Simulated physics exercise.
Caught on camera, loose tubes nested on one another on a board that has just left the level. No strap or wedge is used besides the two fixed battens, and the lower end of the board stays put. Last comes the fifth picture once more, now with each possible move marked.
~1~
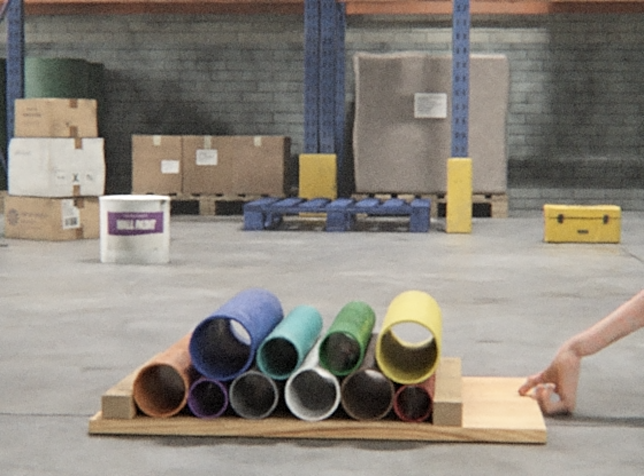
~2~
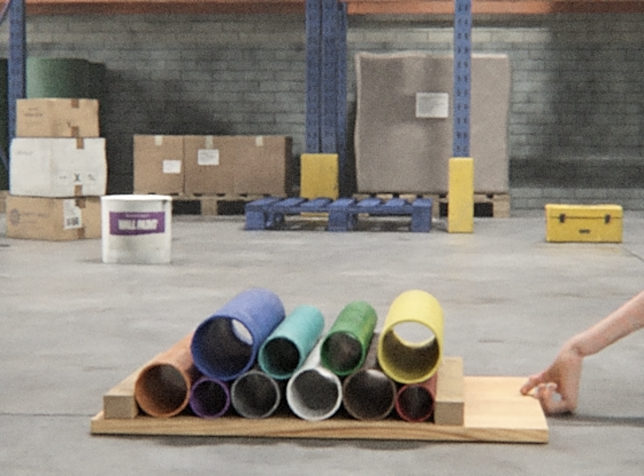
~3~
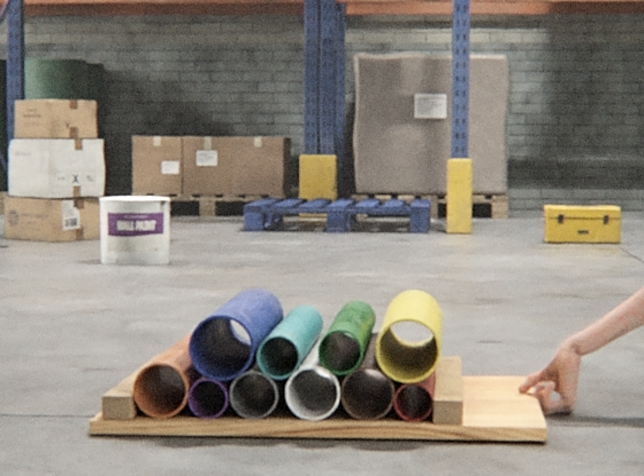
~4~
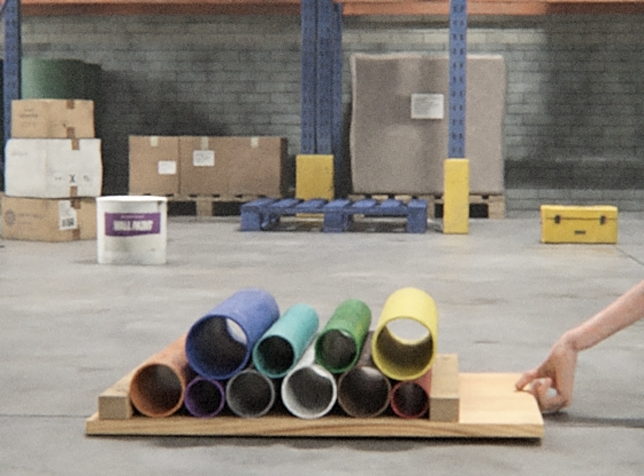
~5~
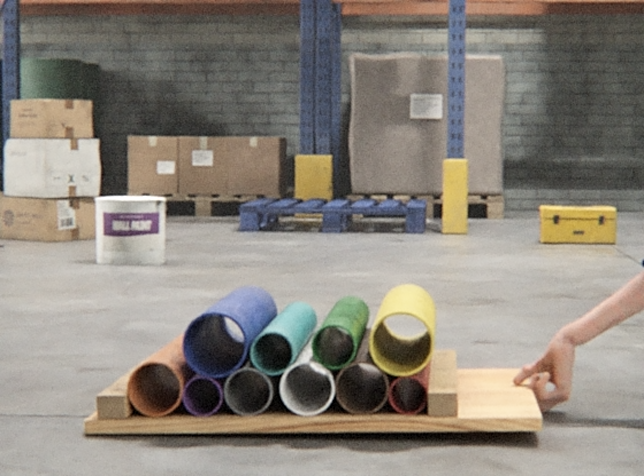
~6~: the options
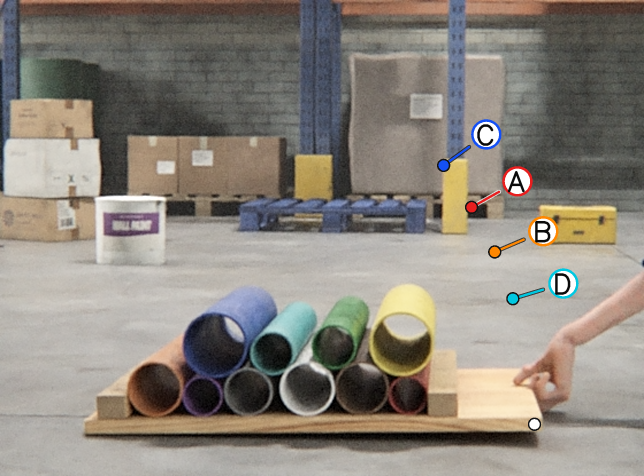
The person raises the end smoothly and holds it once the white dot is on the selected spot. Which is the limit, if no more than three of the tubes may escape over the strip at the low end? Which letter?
C is the limit.
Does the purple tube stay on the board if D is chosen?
The purple tube: Yes.
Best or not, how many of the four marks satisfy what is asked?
The number is four.
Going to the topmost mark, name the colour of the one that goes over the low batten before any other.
It is the blue one.
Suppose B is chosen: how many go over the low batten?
The count is none.
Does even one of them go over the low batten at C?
At C: Yes.
On the marked copy, A at (471, 207); B at (495, 252); C at (444, 166); D at (513, 299); the white dot at (534, 424).
With C. Early on, board at 21°.
Further on, board at 36°.
At the end, board at 36°, three over the low batten (blue, turquoise, green).
As for the rest, A none over the low batten; B none over the low batten; D none over the low batten.
